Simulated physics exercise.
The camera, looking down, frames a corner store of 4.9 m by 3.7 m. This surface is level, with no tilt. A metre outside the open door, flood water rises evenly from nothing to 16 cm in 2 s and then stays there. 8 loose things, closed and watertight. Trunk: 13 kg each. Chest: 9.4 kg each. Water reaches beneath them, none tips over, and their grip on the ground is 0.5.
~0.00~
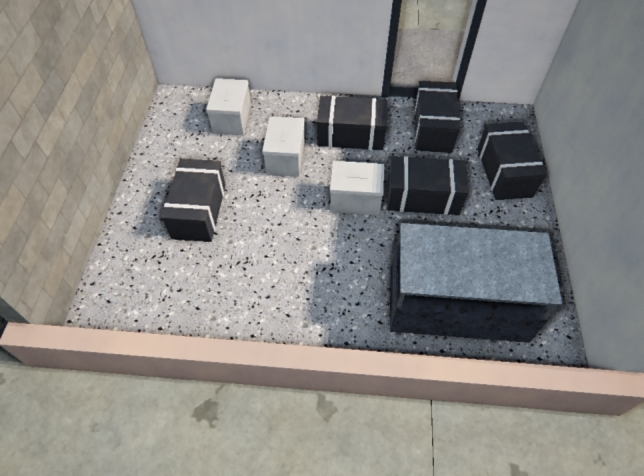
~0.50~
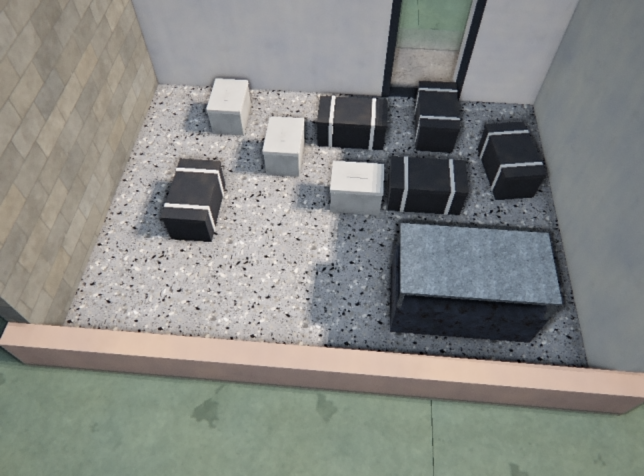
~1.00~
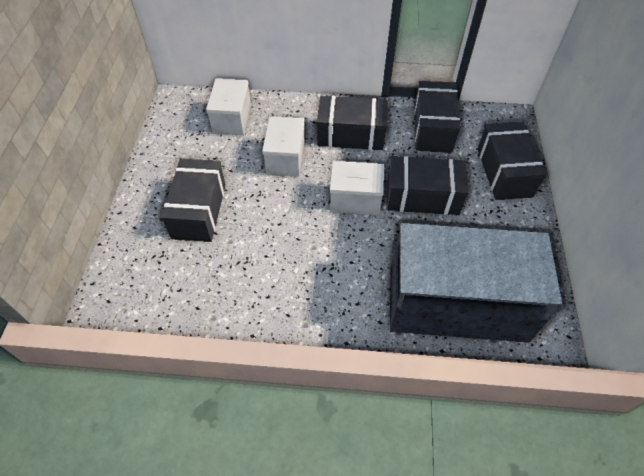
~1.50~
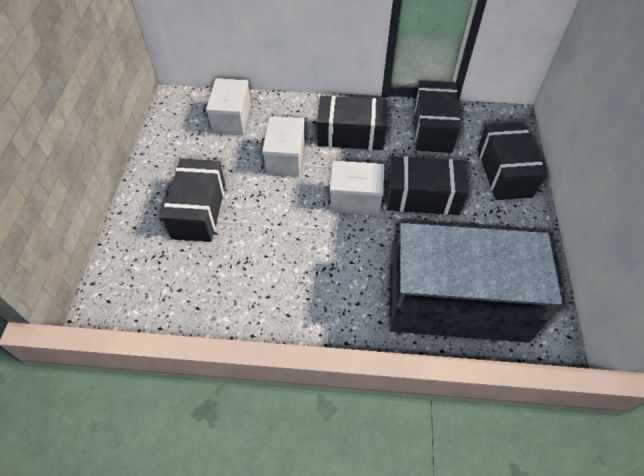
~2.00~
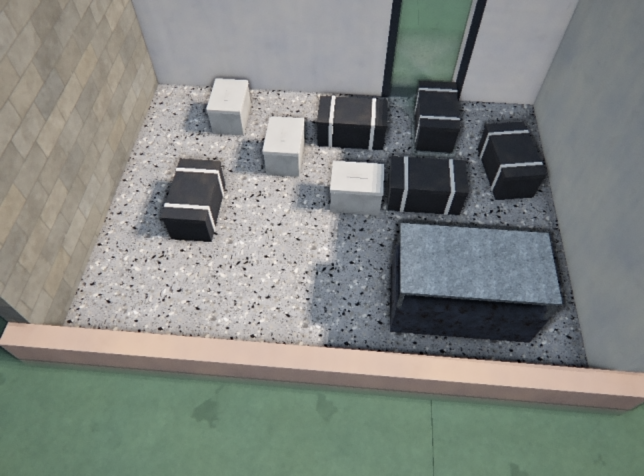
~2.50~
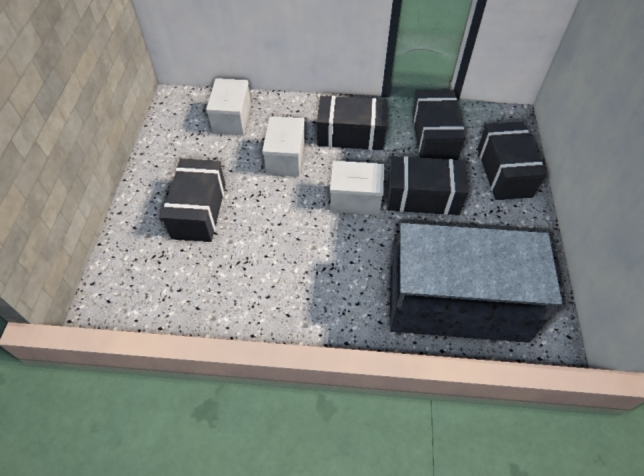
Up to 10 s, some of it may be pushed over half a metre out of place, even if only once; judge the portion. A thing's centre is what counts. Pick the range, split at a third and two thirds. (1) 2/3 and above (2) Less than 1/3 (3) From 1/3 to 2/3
3, from 1/3 to 2/3.
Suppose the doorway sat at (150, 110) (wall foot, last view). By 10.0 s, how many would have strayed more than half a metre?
So the tally would be 7.
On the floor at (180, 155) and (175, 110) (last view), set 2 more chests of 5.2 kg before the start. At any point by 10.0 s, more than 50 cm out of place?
One by one: Below; below.
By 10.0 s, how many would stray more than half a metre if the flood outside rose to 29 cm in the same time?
Count: 6.
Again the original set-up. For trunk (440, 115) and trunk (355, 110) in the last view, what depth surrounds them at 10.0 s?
Around 8 cm and 4 cm.
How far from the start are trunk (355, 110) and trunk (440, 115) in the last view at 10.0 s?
Net displacement, in order: 60 cm; 120 cm.
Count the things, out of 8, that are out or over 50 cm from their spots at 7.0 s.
4.
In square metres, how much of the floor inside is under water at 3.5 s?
Roughly 4.5 m2 of it is wet.
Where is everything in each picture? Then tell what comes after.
A trunk at (439, 104), on the bottom; a trunk at (515, 148) rests on the ground; water covers 0.0 m2; 0 of 8 have shifted, in the first picture.
A trunk at (439, 104) rests on the ground; a trunk at (515, 148), on the bottom; water covers 0.0 m2; 0 of 8 have shifted, in the second picture.
A trunk at (439, 104), on the bottom; a trunk at (515, 148), on the bottom; 0.0 m2 under water; 0 of 8 have shifted, in the third picture.
A trunk at (439, 104), on the bottom; a trunk at (515, 148) rests on the ground; 0.0 m2 under water; 0 of 8 have shifted, in the fourth picture.
A trunk at (439, 104) rests on the ground; a trunk at (515, 148) rests on the ground; water covers 0.2 m2; 0 of 8 have shifted, in the fifth picture.
A trunk at (441, 114), on the bottom, 17 cm from its start; a trunk at (515, 148) rests on the ground; 1.0 m2 under water; 1 of 8 have shifted, in the sixth picture.
After 3.5 s 1 of 8 are over 50 cm from their spots; 0 afloat.
After 4.5 s 2 of 8 are over 50 cm from their spots; 2 afloat.
After 7.0 s 4 of 8 are over 50 cm from their spots; 2 afloat.
After 10.0 s 4 of 8 are over 50 cm from their spots, and 4 have been at some point; 4 afloat.
